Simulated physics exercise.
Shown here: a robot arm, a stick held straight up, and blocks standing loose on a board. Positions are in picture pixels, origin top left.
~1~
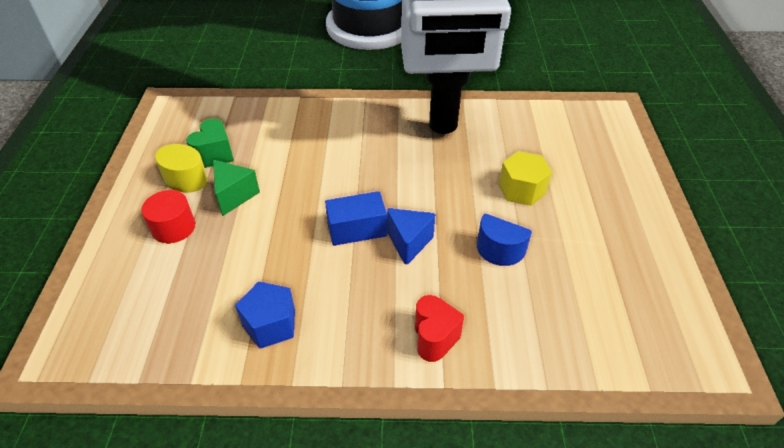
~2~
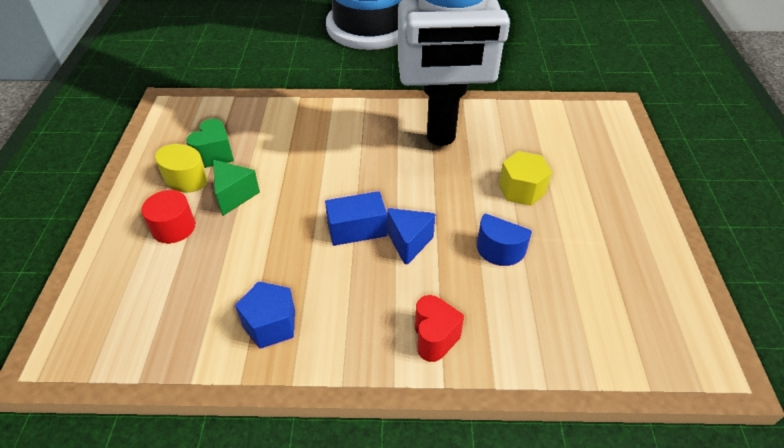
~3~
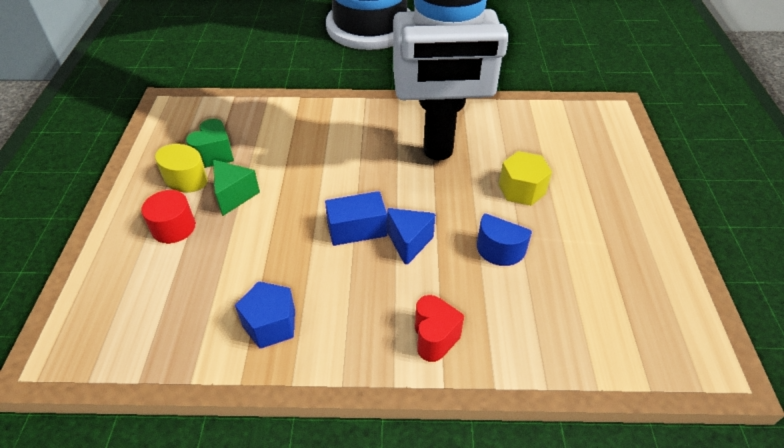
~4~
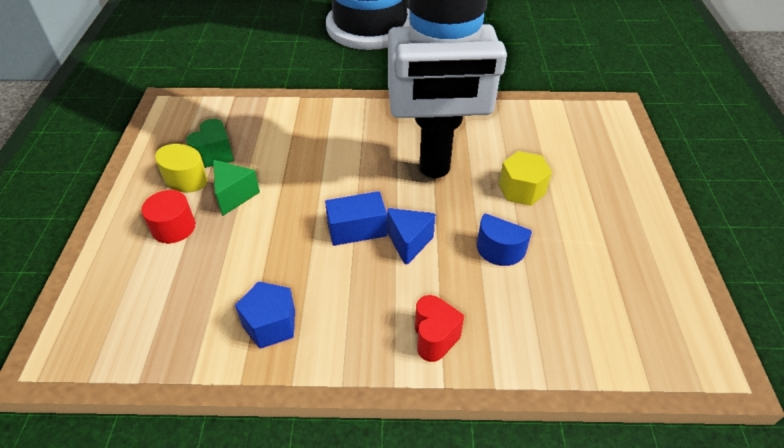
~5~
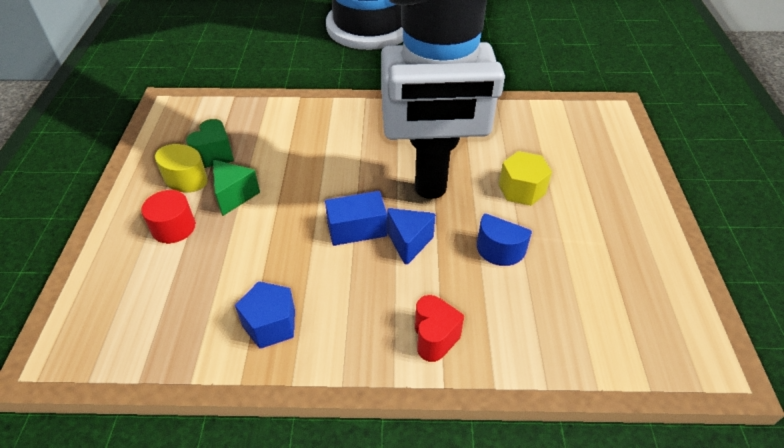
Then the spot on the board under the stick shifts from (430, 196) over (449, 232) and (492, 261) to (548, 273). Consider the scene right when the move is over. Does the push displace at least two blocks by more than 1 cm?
Final answer: No.
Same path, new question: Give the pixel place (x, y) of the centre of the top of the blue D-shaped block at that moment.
The middle of its upper face will lie at (601, 255).
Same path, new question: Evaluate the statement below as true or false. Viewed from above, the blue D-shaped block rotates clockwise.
The claim does not hold.
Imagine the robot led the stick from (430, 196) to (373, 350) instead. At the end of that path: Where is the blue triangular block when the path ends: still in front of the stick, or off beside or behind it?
The blue triangular block slips off.
The first path, step by step. One third of the way, stick (451, 225); nothing pushed yet.
Two thirds of the way, stick (494, 253); blue D-shaped block (541, 243), turned 15° anticlockwise.
At the end, stick (551, 266); blue triangular block still; blue D-shaped block (601, 255), turned 20° anticlockwise.
